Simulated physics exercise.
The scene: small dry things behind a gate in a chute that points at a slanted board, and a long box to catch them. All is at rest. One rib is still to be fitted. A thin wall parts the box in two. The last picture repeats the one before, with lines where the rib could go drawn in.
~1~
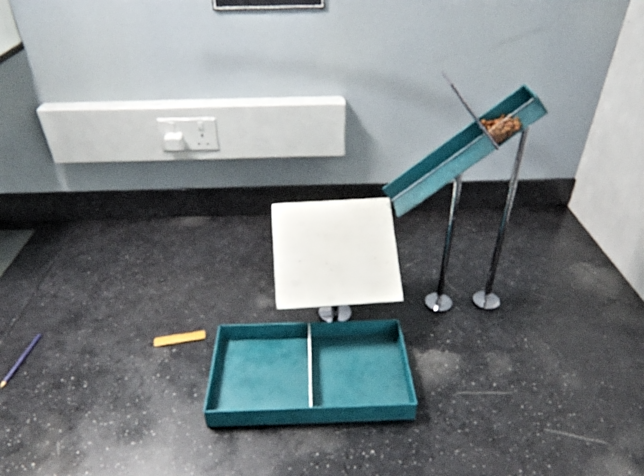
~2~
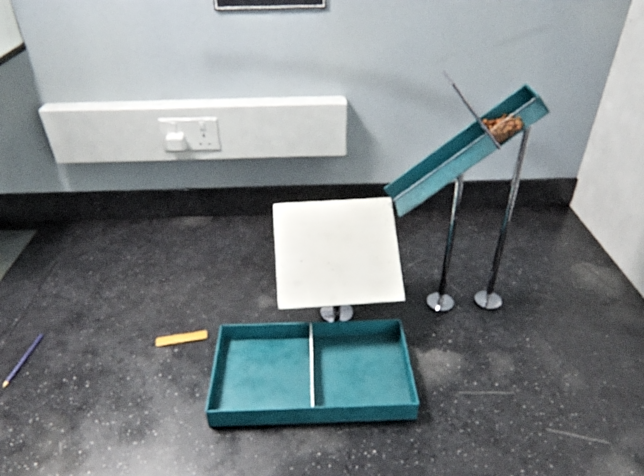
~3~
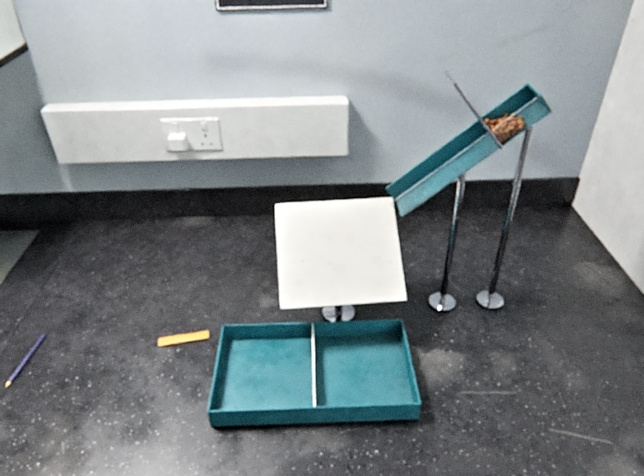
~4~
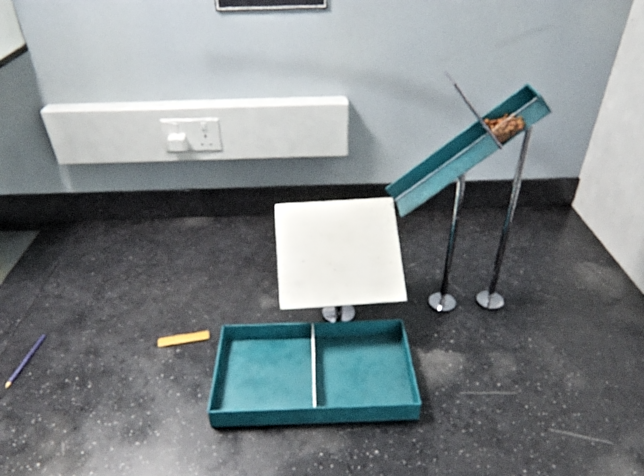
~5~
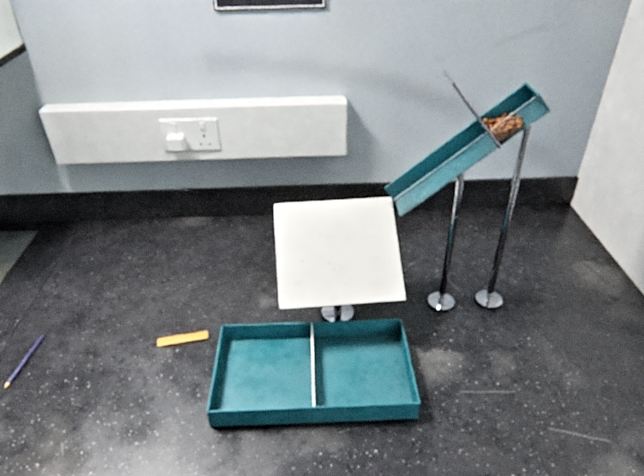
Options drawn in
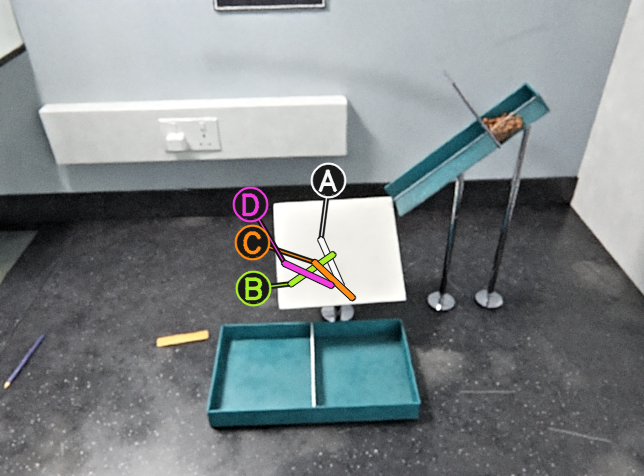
A teal chute on metal stands held a clump of small brown bits behind a gate, angled toward a tilted white board above a divided teal box, and nothing in the scene noticeably moved.
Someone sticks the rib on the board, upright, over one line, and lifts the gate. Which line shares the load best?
B is best.
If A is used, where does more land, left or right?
More lands on the right.
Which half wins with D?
More lands on the right.
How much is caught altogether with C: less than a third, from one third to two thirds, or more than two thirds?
It is more than two thirds.
On the marked copy, line A from (321, 239) to (341, 285); line B from (332, 254) to (291, 283); line C from (314, 262) to (352, 297); line D from (284, 263) to (331, 285).
For line A, of what is caught, only a few in the left half, all but a few in the right.
For line B, of what is caught, close to half in the left half, close to half in the right.
For line C, of what is caught, a small share in the left half, all but a few in the right.
For line D, of what is caught, only a few in the left half, all but a few in the right.
